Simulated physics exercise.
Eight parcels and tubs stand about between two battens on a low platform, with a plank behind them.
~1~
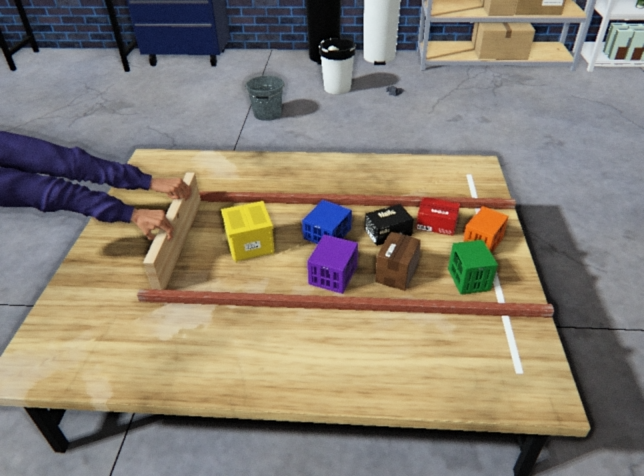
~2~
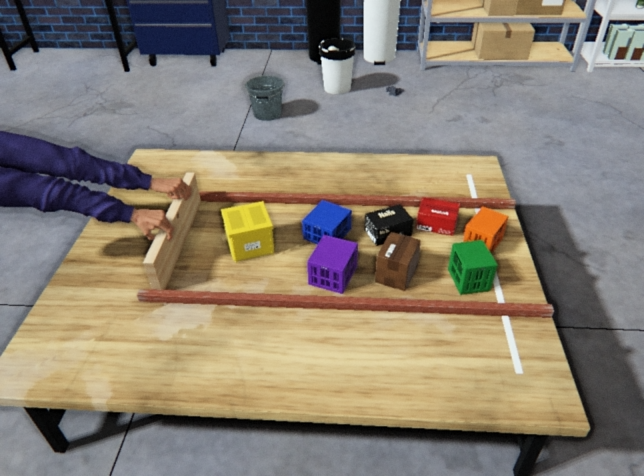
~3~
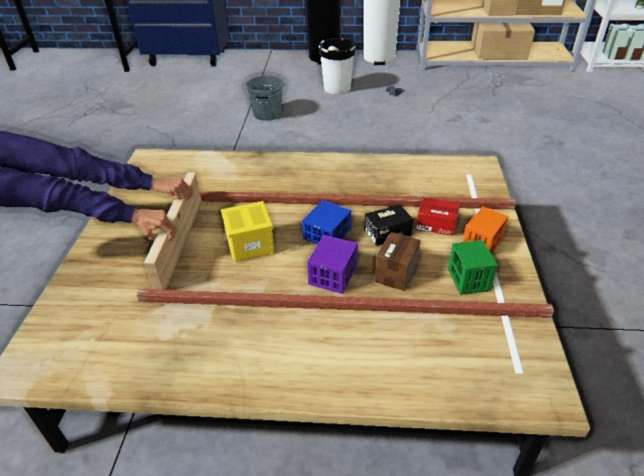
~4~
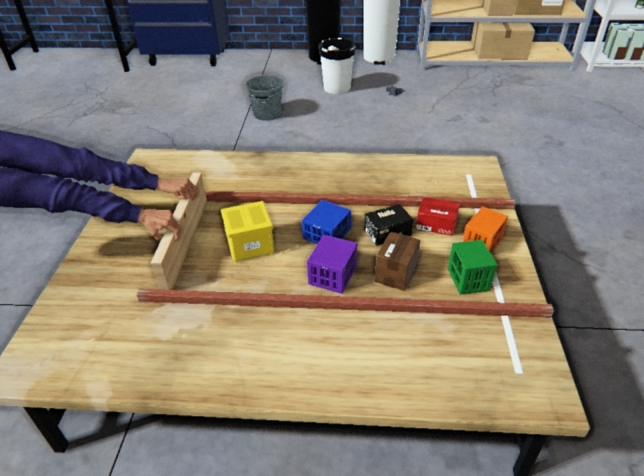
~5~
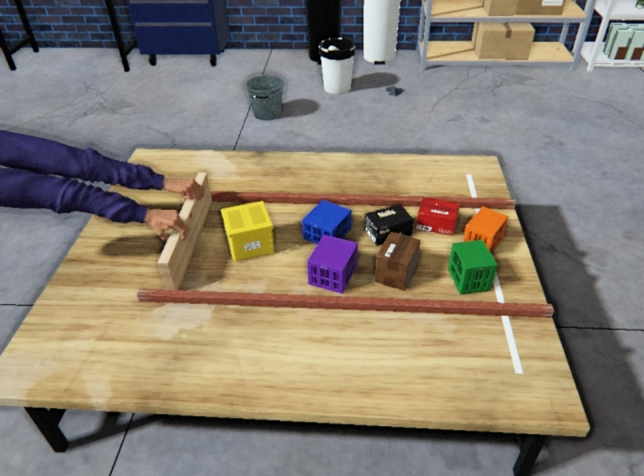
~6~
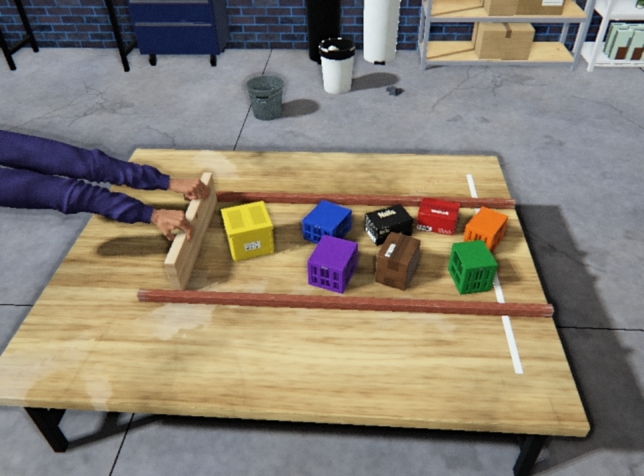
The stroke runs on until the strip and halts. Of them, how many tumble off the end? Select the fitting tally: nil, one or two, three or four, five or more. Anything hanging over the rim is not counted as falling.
Tally: Five or more.
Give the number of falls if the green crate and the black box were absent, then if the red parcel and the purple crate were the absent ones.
The number fallen is 3, and in the other try 3.
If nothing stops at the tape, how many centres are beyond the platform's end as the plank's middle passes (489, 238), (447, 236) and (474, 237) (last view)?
5, 2 and 5.
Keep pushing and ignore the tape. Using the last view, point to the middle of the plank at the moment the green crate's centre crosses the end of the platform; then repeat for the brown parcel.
For the green crate at (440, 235), for the brown parcel at (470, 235).
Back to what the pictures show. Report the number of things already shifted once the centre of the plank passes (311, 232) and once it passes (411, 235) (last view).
Answer - first 4, then 8.
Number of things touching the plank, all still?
3 are in contact with it.
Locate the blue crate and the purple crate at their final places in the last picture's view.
Listed as asked: First (501, 219), and then (525, 284).
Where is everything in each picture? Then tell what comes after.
The first picture shows orange crate (485, 232); green crate (472, 267); red parcel (438, 216); plank (176, 229); tape (489, 254).
The second picture shows green crate (472, 267); plank (176, 229).
The third picture shows red parcel (438, 216); black box (389, 225).
The fourth picture shows orange crate (485, 232); brown parcel (398, 261).
The fifth picture shows green crate (472, 267); yellow tote (249, 232).
The sixth picture shows orange crate (485, 233); green crate (472, 267); red parcel (438, 216); plank (194, 229); tape (489, 254).
Early on, none off yet; orange crate at rest near (485, 233); green crate at rest near (472, 267); red parcel at rest near (438, 216).
A while later, none off yet; orange crate at rest near (485, 233); green crate at rest near (472, 267); red parcel travelled a little near (455, 214).
Further along, none off yet; orange crate travelled about its own width near (510, 240); green crate travelled about its own width near (534, 270); red parcel travelled well along near (517, 211).
Finally, the number that fall off is five or more; lost, black box, brown parcel, red parcel, green crate and orange crate.
